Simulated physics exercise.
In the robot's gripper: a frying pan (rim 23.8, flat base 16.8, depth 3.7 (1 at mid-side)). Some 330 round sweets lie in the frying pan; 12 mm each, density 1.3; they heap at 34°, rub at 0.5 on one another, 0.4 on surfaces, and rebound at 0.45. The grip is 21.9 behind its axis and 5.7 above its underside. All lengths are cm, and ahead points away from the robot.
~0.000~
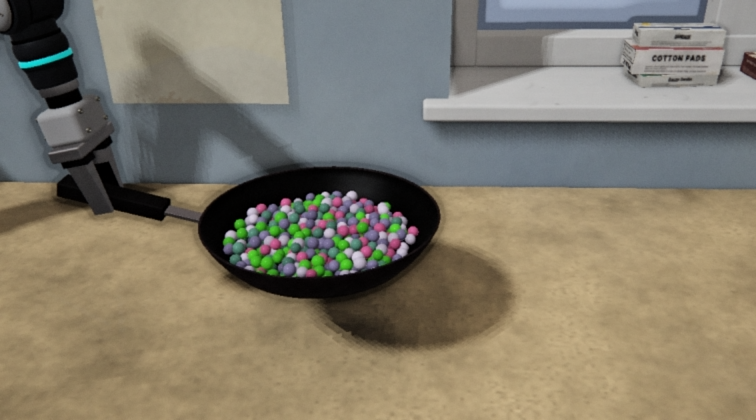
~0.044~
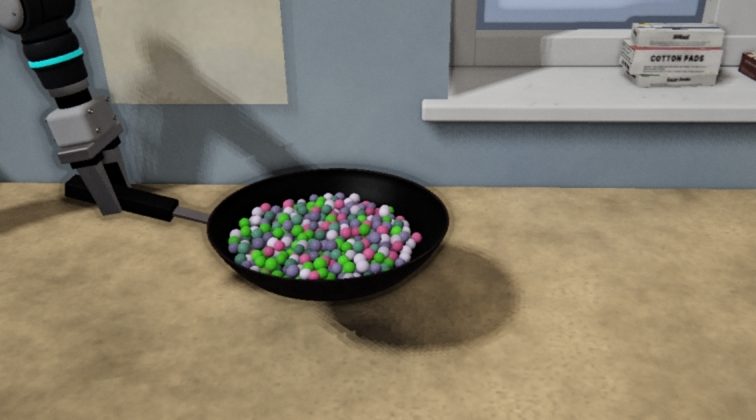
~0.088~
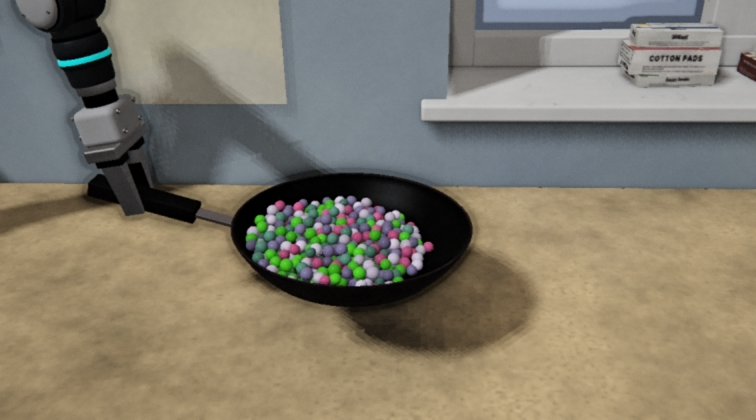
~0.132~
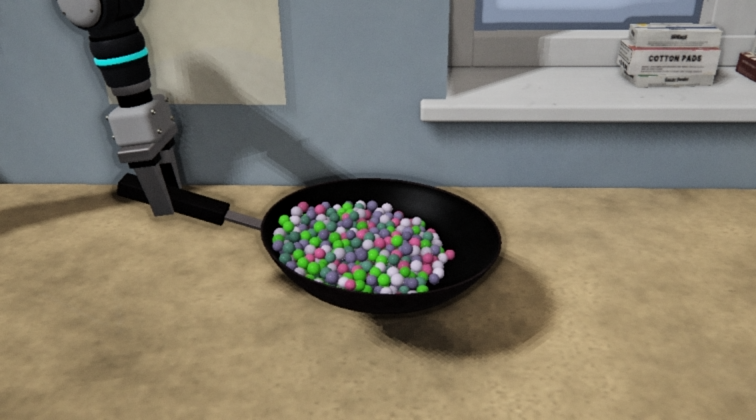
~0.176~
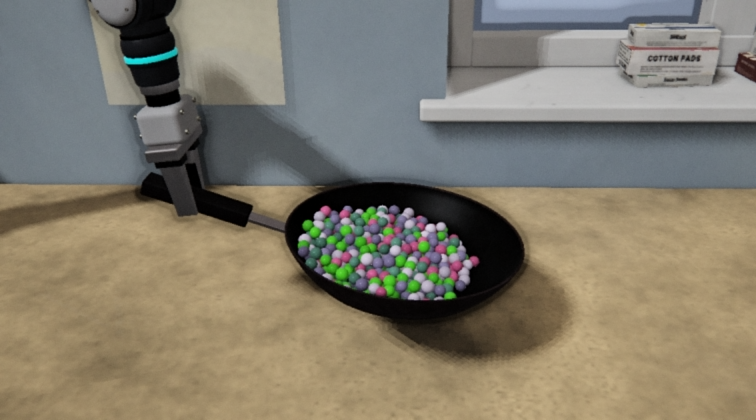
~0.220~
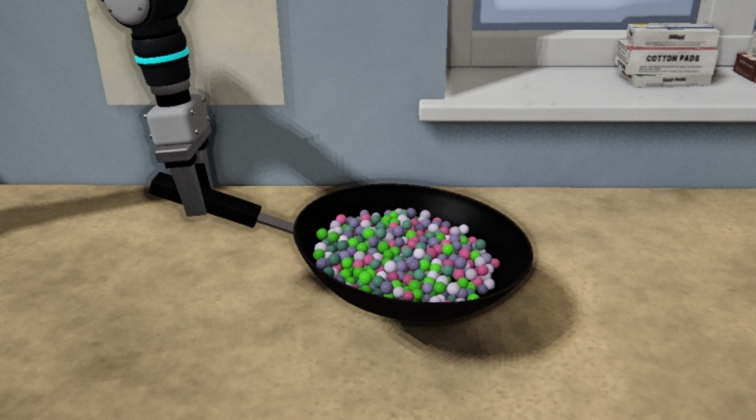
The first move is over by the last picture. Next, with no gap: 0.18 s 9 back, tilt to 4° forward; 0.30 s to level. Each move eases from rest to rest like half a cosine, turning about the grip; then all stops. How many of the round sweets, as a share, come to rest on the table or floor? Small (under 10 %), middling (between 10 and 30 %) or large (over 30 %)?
On the table or floor the share is small, under 10 %.
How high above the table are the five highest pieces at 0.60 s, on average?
Some 14 cm.
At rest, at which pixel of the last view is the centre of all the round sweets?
At about (355, 237).
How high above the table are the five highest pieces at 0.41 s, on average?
Roughly 15 cm.
After 0.41 s, tilted 4° forward, highest piece 15 above the table; 318 in the frying pan, 11 in flight or on a rim.
After 0.60 s, level, highest piece 14 above the table; 318 in the frying pan, 8 on the table or floor, 3 in flight or on a rim.
After 0.90 s, level, highest piece 14 above the table; 318 in the frying pan, 11 on the table or floor.
After 1.95 s, level, highest piece 14 above the table; 318 in the frying pan, 11 on the table or floor.
In the end, 318 in the frying pan, 11 on the table or floor. That is 3 % on the table or floor.
